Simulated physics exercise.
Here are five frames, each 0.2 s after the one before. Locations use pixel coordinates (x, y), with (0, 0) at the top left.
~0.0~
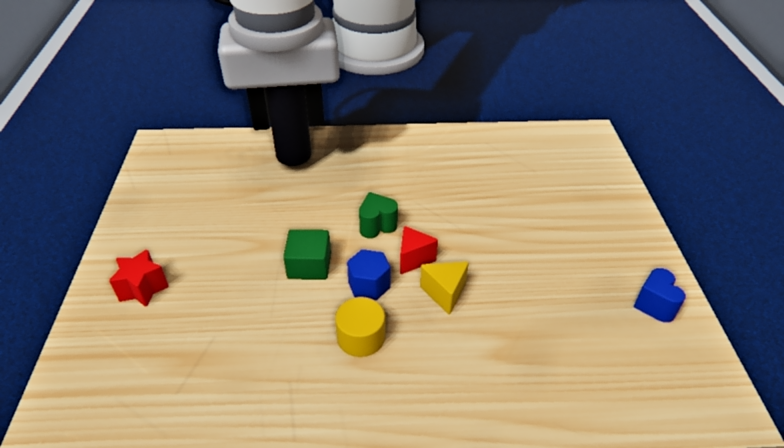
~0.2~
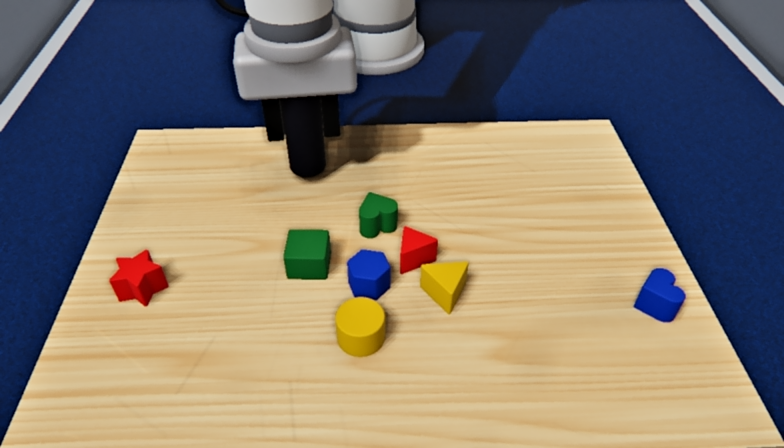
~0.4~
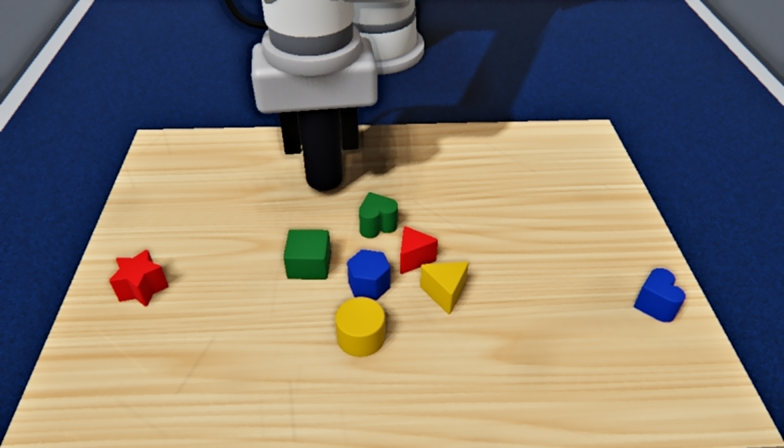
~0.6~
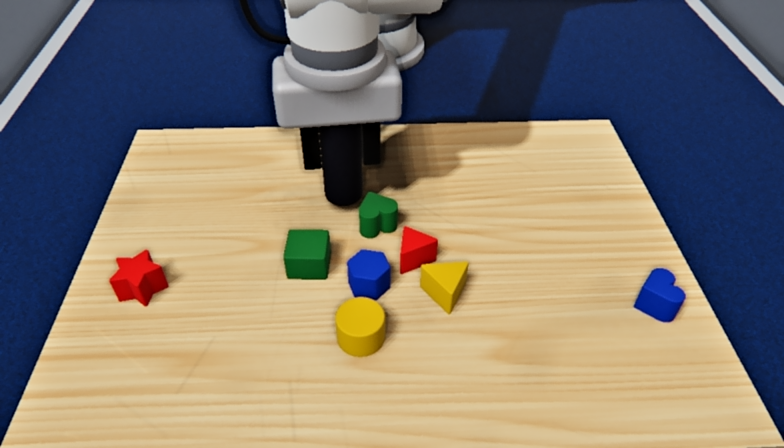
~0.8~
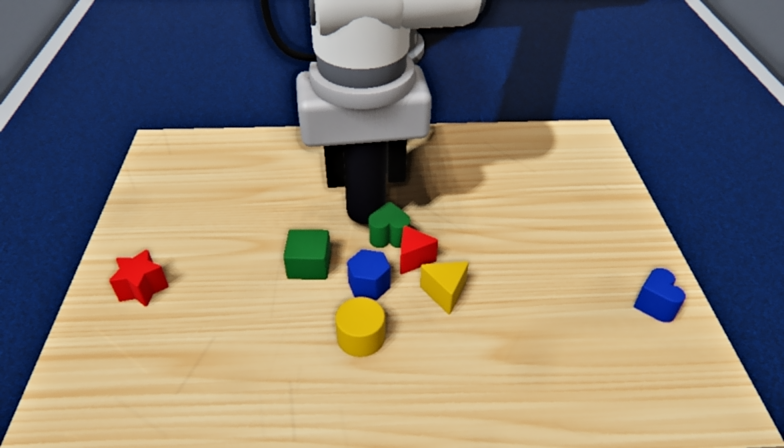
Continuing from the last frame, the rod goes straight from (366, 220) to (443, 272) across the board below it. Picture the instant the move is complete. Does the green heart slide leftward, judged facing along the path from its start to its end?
I believe so.
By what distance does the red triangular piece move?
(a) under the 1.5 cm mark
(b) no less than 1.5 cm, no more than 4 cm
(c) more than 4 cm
c: More than 4 cm.
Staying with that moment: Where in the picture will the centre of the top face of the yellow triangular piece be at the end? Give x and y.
I'd guess (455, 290).
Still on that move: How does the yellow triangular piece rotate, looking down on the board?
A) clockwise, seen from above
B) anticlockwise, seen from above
It's A.
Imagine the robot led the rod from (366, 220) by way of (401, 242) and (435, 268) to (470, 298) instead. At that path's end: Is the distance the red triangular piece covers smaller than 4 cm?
It seems not.
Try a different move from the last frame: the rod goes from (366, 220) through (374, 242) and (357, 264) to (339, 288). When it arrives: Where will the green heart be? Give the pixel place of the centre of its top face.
I'd say the green heart ends with its top centre at (409, 230).
On the path given first. One third of the way, rod at (390, 229); green heart at (421, 232), turned 20° anticlockwise; red triangular piece at (434, 253), turned 50° clockwise; yellow triangular piece at (449, 277).
Two thirds of the way, rod at (416, 247); green heart at (452, 245), turned 20° anticlockwise; red triangular piece at (460, 266), turned 65° clockwise; yellow triangular piece at (455, 289), turned 40° clockwise.
At the end, rod at (444, 264); blue six-sided block still; green heart at (481, 263), turned 20° anticlockwise; red triangular piece at (491, 285), turned 65° clockwise; yellow triangular piece at (455, 290), turned 45° clockwise.
